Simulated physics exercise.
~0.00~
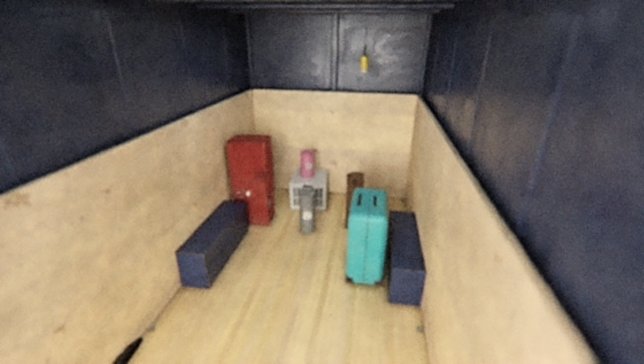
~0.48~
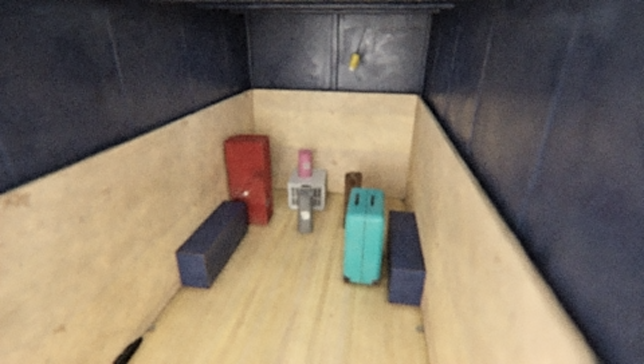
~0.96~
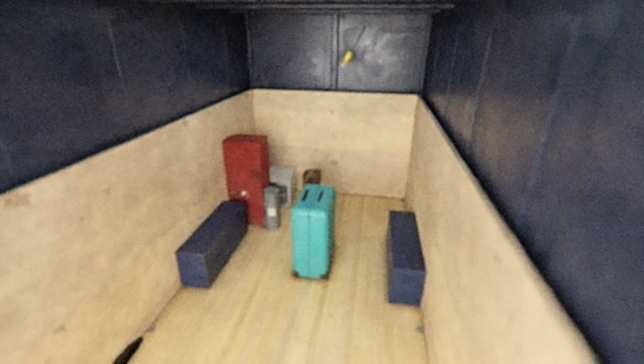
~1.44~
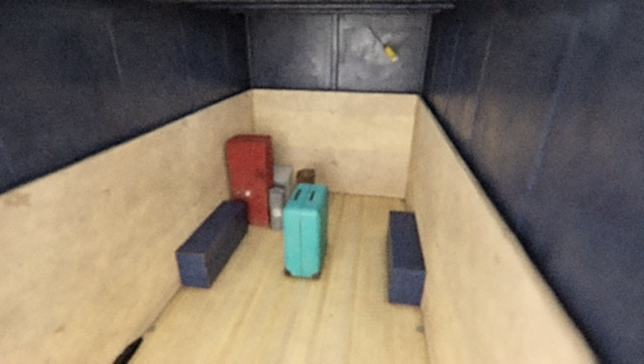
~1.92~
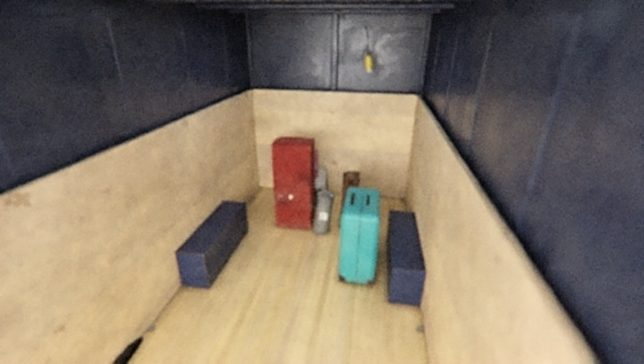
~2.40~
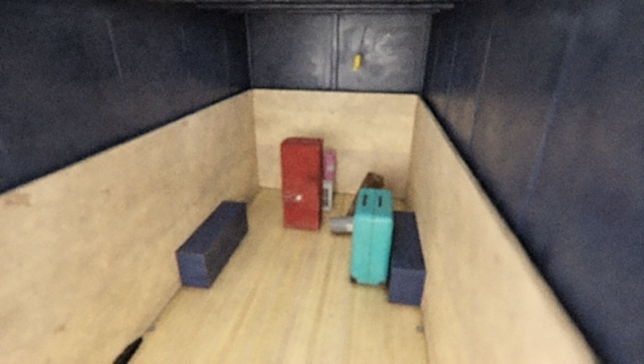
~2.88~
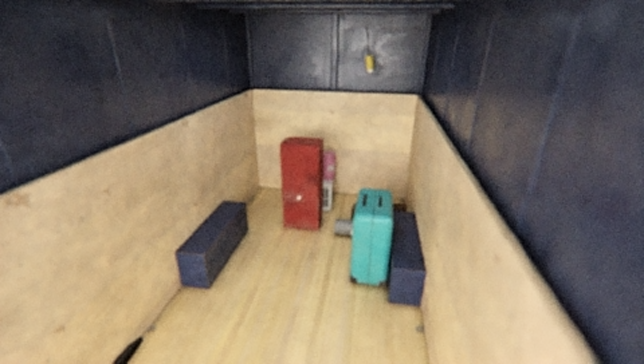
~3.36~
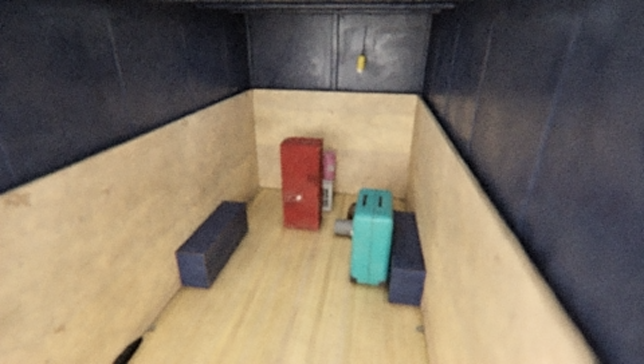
In a van's load bay, cases slide left, then right, and two smaller items topple.
